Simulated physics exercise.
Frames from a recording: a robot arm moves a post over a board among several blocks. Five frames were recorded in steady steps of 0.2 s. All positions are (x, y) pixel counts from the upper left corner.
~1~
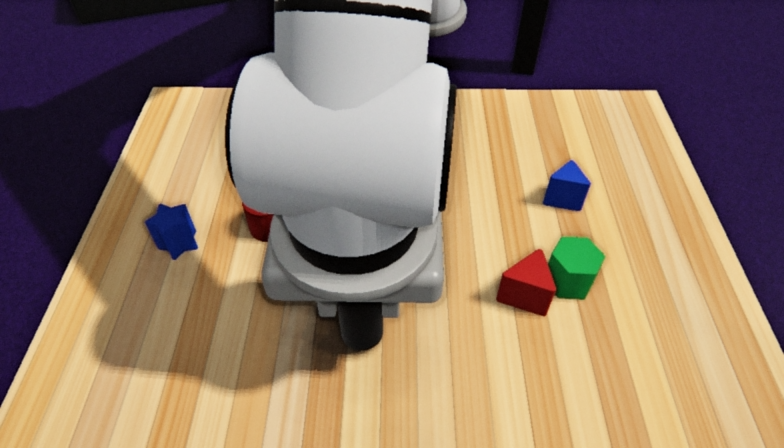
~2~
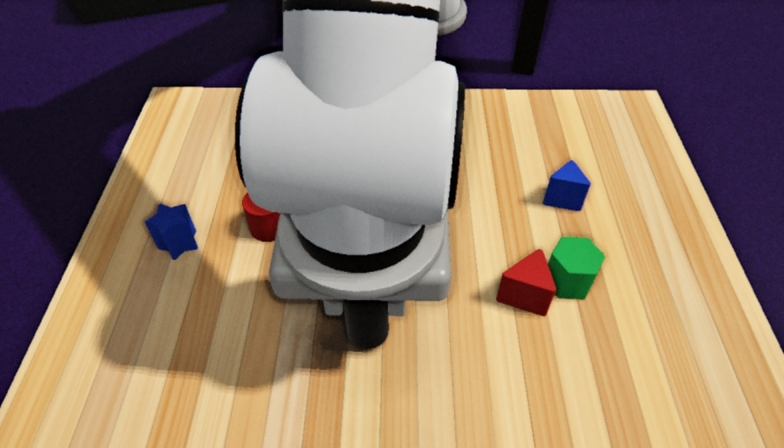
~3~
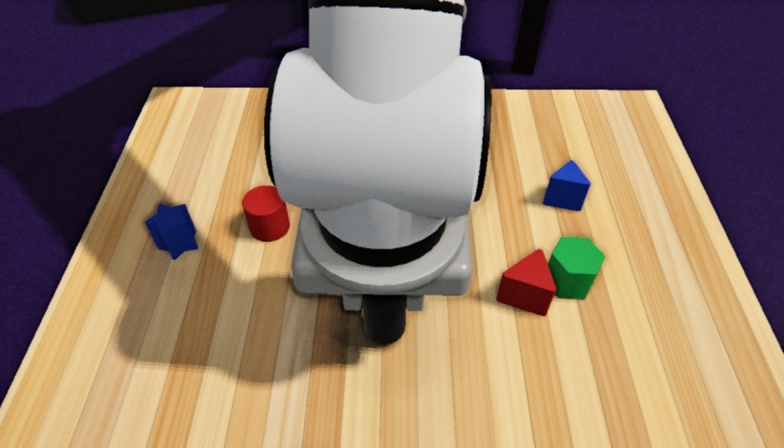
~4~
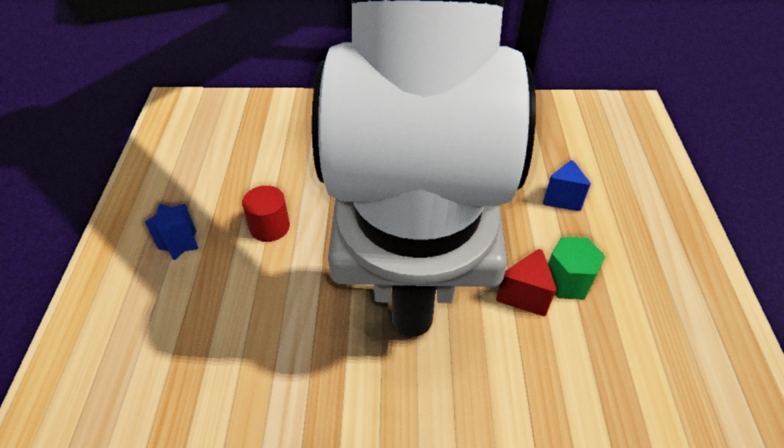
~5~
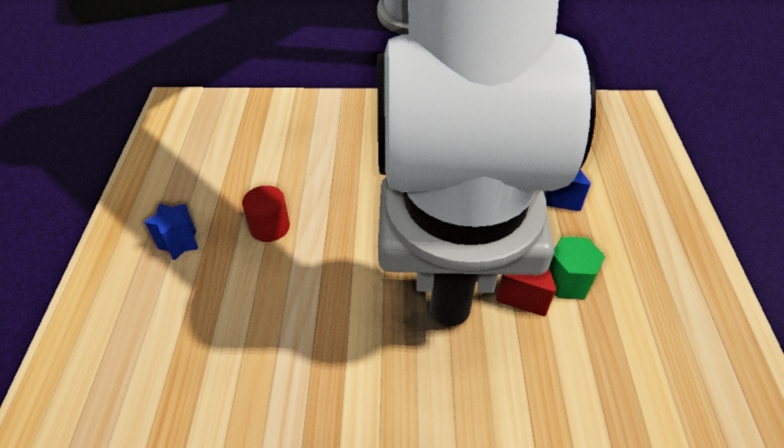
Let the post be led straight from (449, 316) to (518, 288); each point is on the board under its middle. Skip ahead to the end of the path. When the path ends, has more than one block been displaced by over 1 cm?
In short: Yes.
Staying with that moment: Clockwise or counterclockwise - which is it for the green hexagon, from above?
Its spin: Clockwise.
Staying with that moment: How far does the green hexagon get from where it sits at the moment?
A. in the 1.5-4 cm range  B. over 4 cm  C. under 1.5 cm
The answer is A.
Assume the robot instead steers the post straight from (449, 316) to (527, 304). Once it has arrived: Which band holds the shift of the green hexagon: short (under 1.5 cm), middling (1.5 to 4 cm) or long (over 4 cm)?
It ends 1.5 to 4 cm away.
What follows on the original path. Halfway along, post at (487, 295); red triangular block at (541, 268).
At the end, post at (520, 281); red triangular block at (574, 254); green hexagon at (611, 247), turned 20° clockwise.
